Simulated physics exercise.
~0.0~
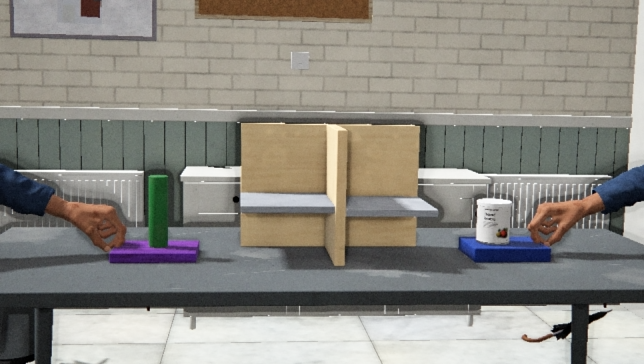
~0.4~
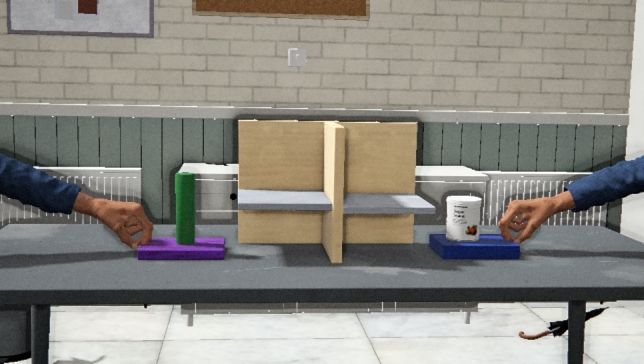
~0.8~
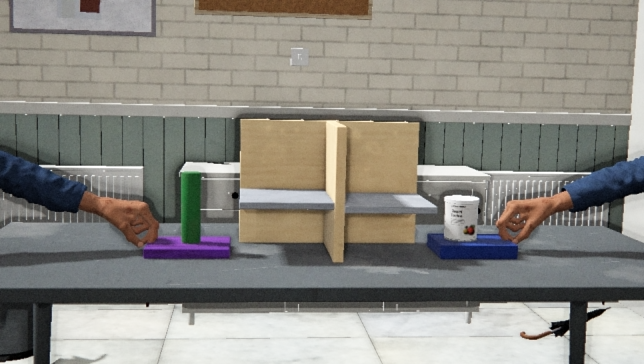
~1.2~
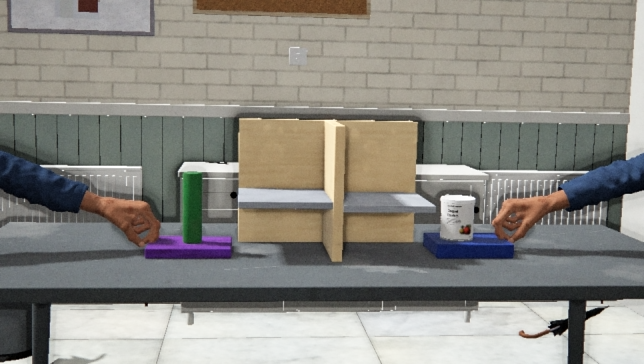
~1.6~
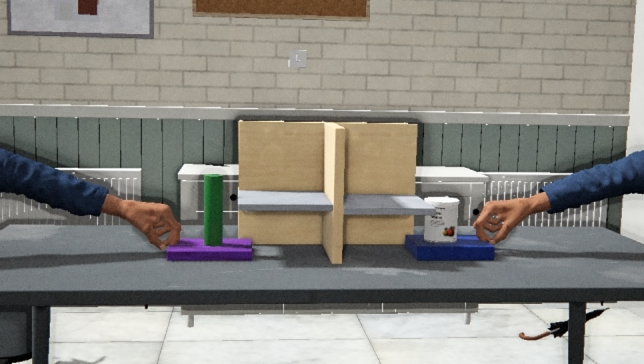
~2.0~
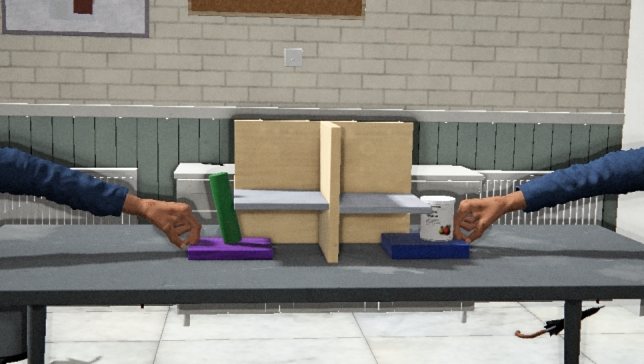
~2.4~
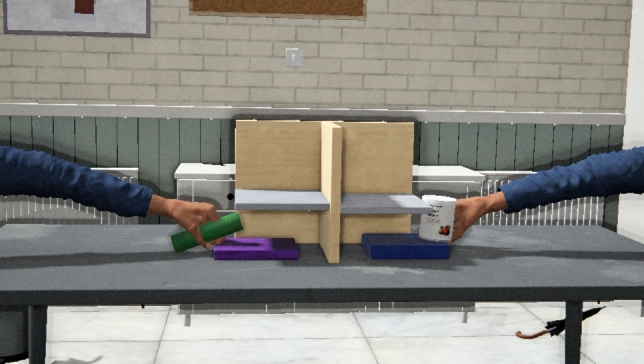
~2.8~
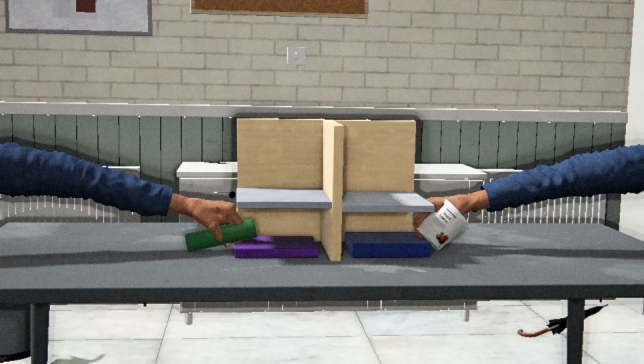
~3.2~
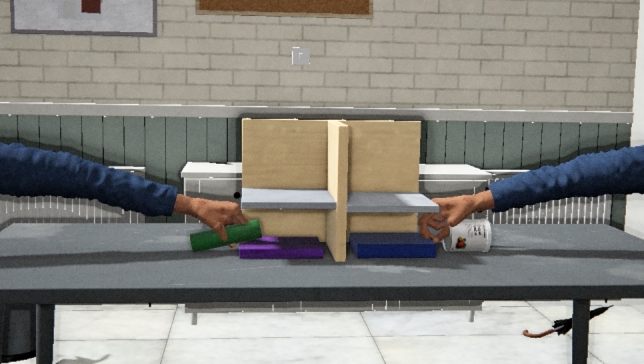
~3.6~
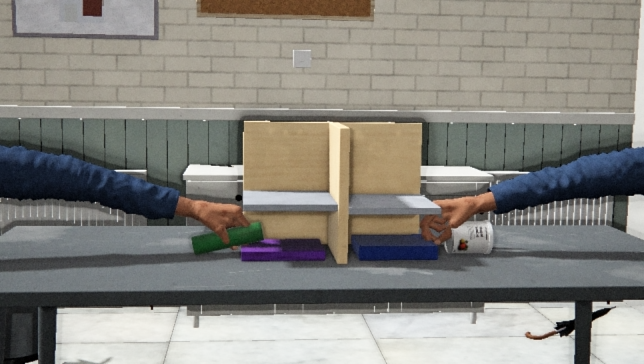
In the video, two hands slide a purple board carrying an upright green cylinder and a blue tray carrying a white tin inward beneath a shelf. Both items strike the shelf and topple, ending on their sides while their carriers rest under it.
